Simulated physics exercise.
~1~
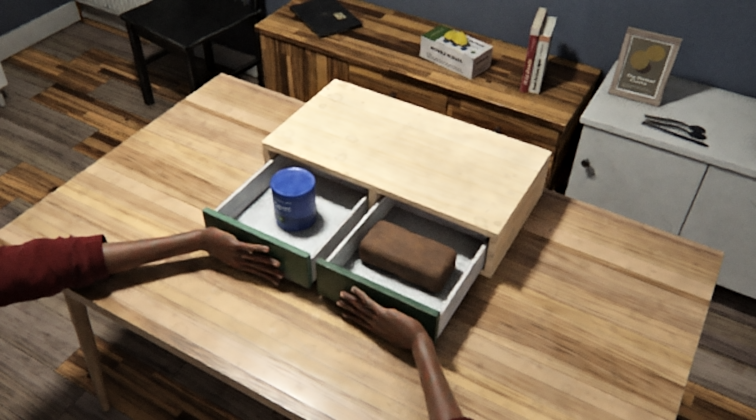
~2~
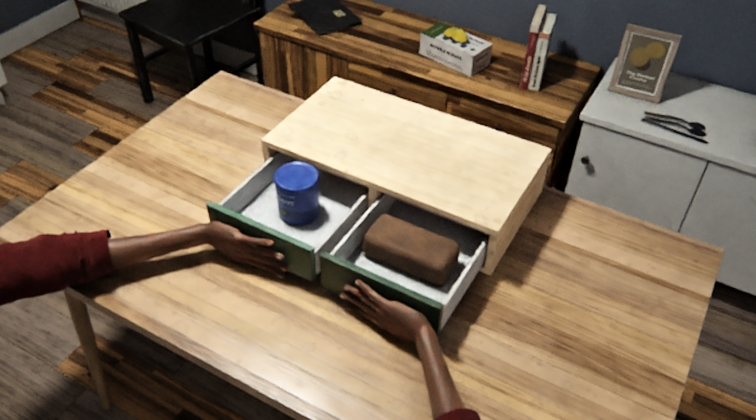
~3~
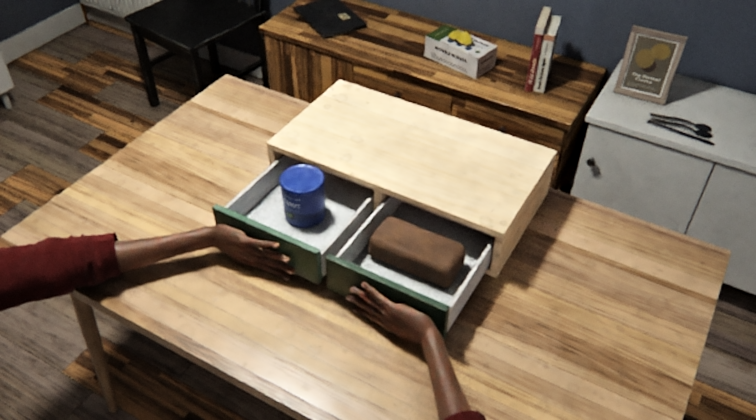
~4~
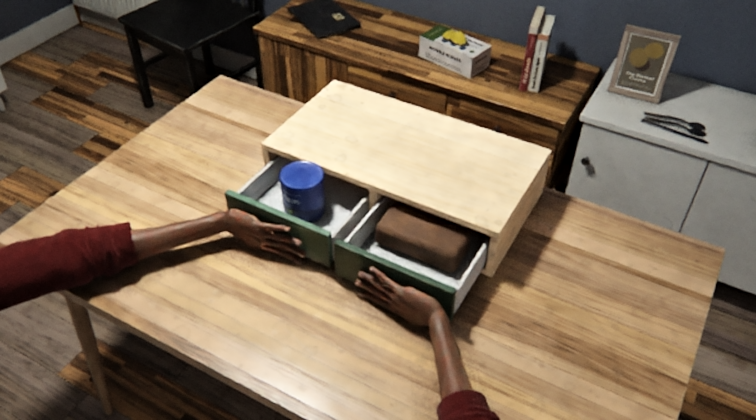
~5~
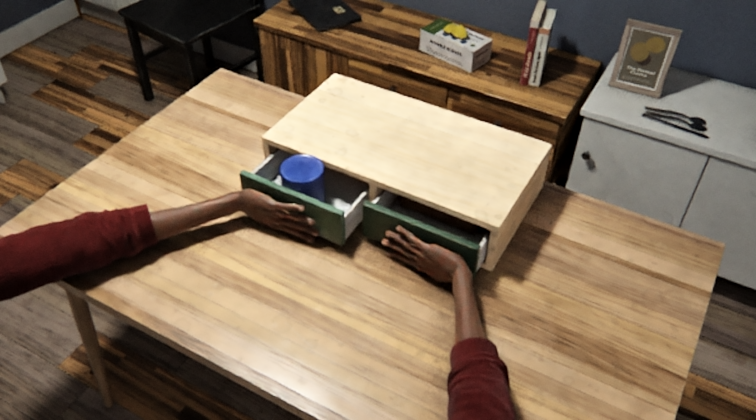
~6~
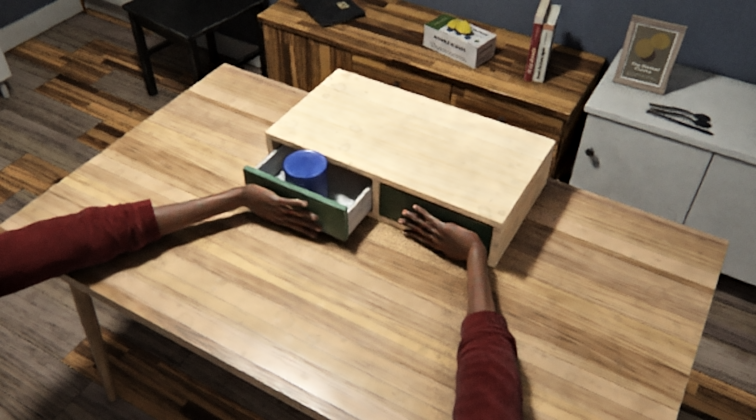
Two open green-fronted drawers jut from a pale wooden chest on a wood-grained table, seen from above by a slightly swaying camera. A blue tub stands in the left drawer and a brown loaf lies in the right one, while a dark wooden sideboard and a white cabinet stand behind. Two hands in dark red sleeves rest against the fronts, then push both drawers inward together. The left drawer stops partway, its blue tub still showing, as the right continues in and hides the loaf. Finally, the right drawer is shut and the left remains ajar.
